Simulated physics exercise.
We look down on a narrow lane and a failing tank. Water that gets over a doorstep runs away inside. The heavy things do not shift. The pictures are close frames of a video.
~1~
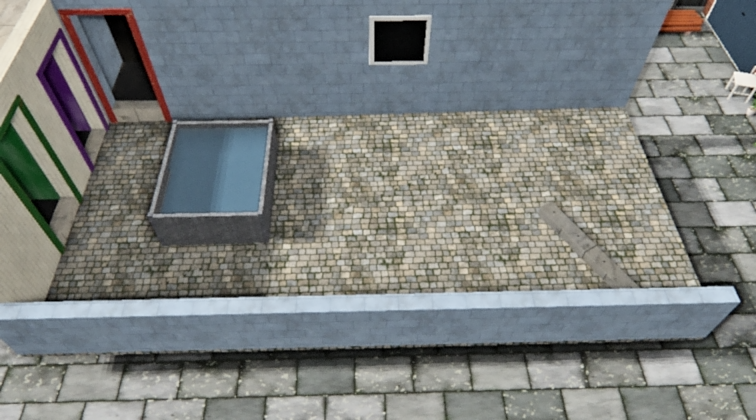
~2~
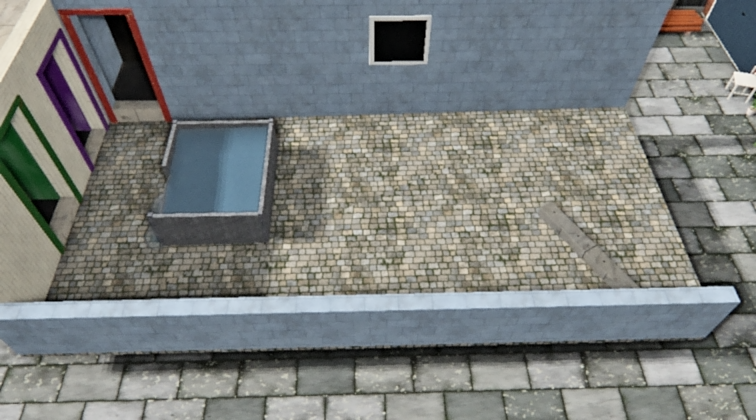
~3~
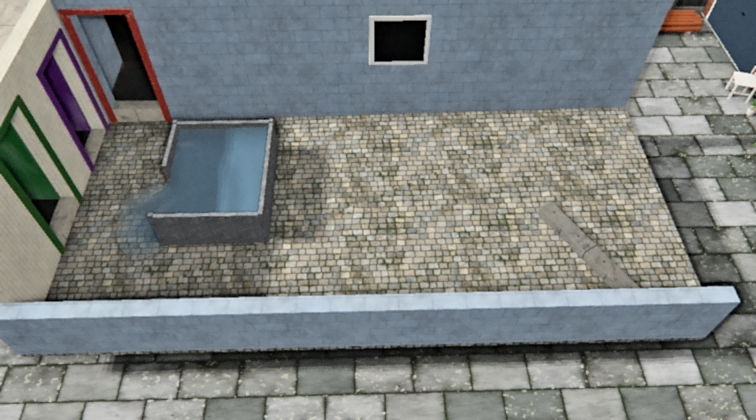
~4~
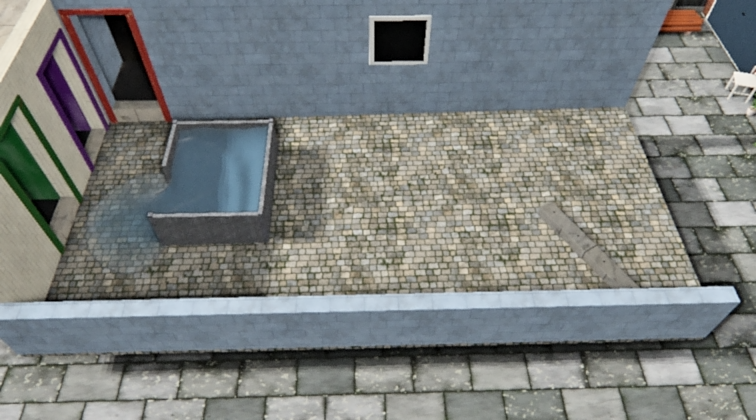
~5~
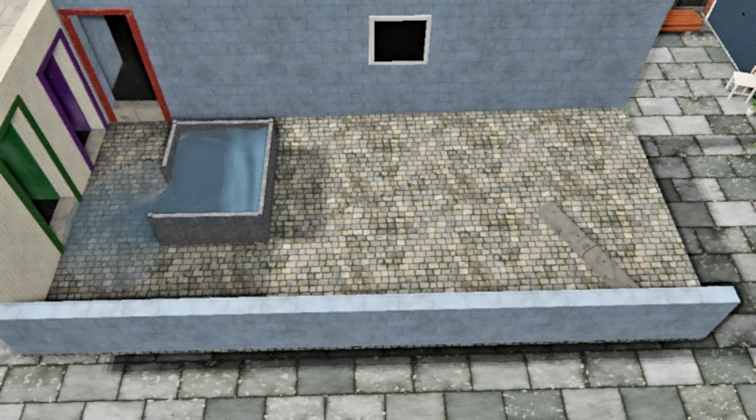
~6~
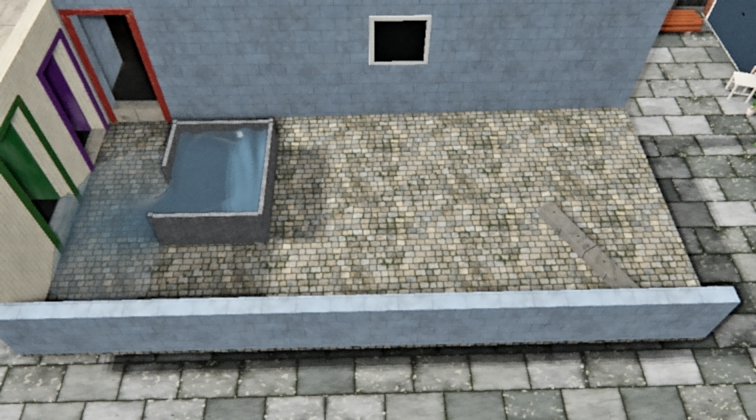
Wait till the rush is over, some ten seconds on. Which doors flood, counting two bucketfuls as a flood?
One by one: The green door floods; the red door holds within the limit; the purple door floods.
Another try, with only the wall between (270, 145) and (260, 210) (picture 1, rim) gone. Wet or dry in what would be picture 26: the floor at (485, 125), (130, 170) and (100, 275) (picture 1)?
As listed: Under water, free of water, no water.
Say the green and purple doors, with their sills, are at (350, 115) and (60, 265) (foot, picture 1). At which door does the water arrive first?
It is the purple-painted one.
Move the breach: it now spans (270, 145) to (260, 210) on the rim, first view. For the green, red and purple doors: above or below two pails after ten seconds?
Green keeps below it; red is under; purple keeps below it.
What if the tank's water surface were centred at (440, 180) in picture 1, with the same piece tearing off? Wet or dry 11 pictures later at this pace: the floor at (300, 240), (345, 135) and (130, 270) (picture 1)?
One after the other: Flooded, not flooded, under water.
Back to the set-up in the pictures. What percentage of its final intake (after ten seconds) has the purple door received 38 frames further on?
Roughly 65 per cent.
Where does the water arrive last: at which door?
Last comes the door marked red.
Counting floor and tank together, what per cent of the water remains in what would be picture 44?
Some 88 per cent.
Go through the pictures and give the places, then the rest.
Still water in the open tank at (216, 169), in the first frame.
The front is at a hidden place, out from the gap at (168, 208), in the second frame.
The front is at (127, 205), out from the gap at (169, 210), in the third frame.
Water pours out at (169, 211) and has run to (97, 208), in the fourth frame.
Water pours out at (169, 210) and has run to (63, 254), in the fifth frame.
The front is at (52, 284), out from the gap at (169, 210), in the sixth frame.
A moment on, water covers 15 % of the floor; the green door over two buckets in, the red door not reached, the purple door wet at the sill, nothing in.
Next, water covers 20 % of the floor; the green door far over two buckets in, the red door wet at the sill, nothing in, the purple door under two buckets in.
Then, water covers 35 % of the floor; the green door far over two buckets in, the red door wet at the sill, nothing in, the purple door under two buckets in.
Later, water covers 70 % of the floor; the green door far over two buckets in, the red door wet at the sill, nothing in, the purple door over two buckets in.
In the end, water covers 85 % of the floor; the green door far over two buckets in, the red door wet at the sill, nothing in, the purple door over two buckets in.
